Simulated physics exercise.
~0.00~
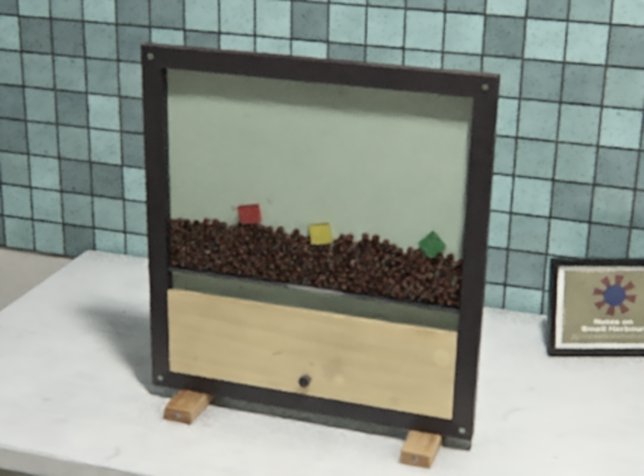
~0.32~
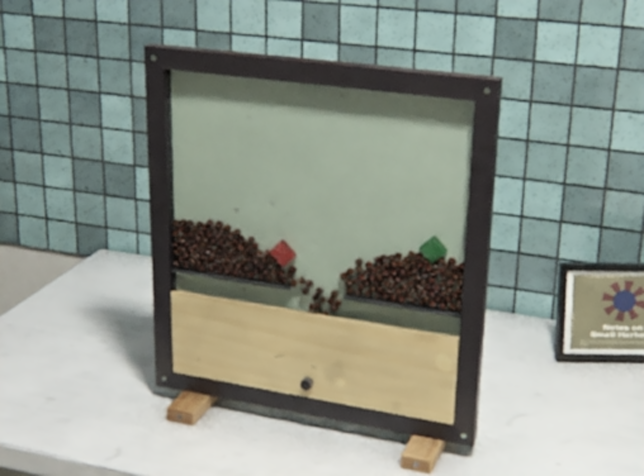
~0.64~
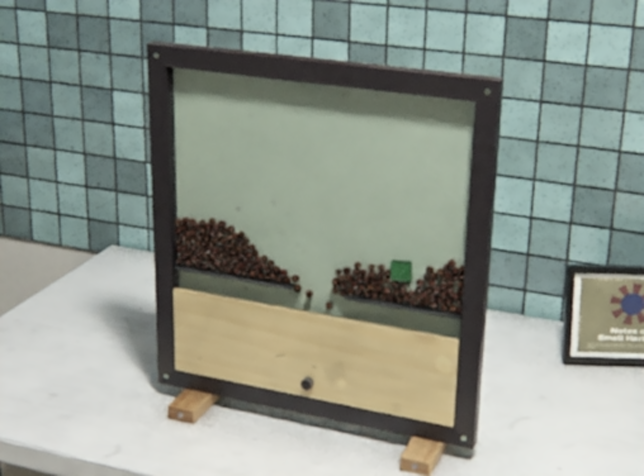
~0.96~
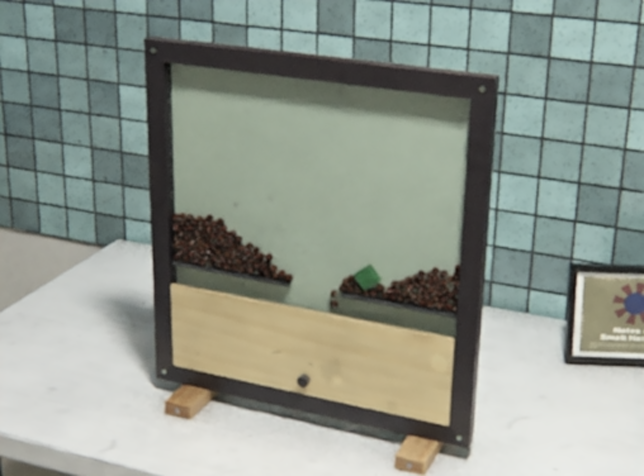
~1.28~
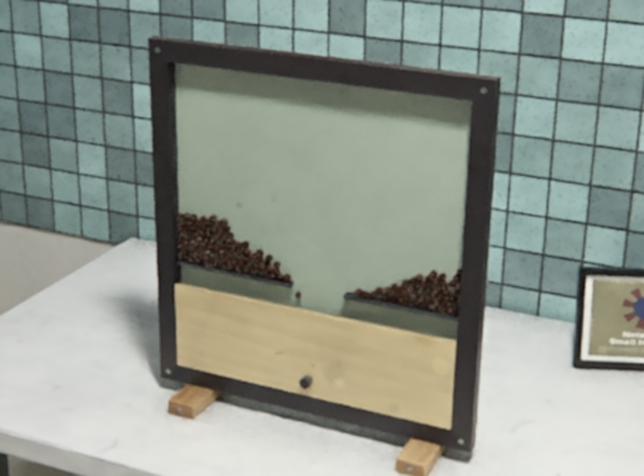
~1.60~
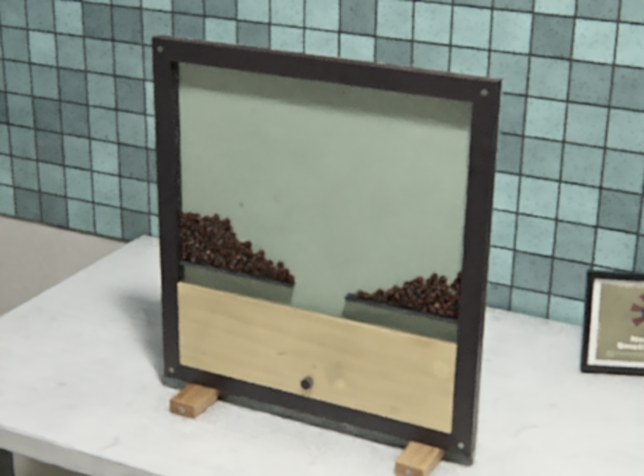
Dark brown beads fill a shallow layer across a black-framed, clear-fronted case, seen from slightly above on a white counter before teal tiles, with a small framed card at right. A red block sits left on the beads, a yellow one near the middle and a green one right, above a pale wooden panel. A gap opens beneath the middle, and beads pour down as the yellow block disappears. The red block slides right toward the gap and drops out of sight. The green block slips left, tilts and vanishes too. Finally, two sloping heaps remain beside the empty gap.
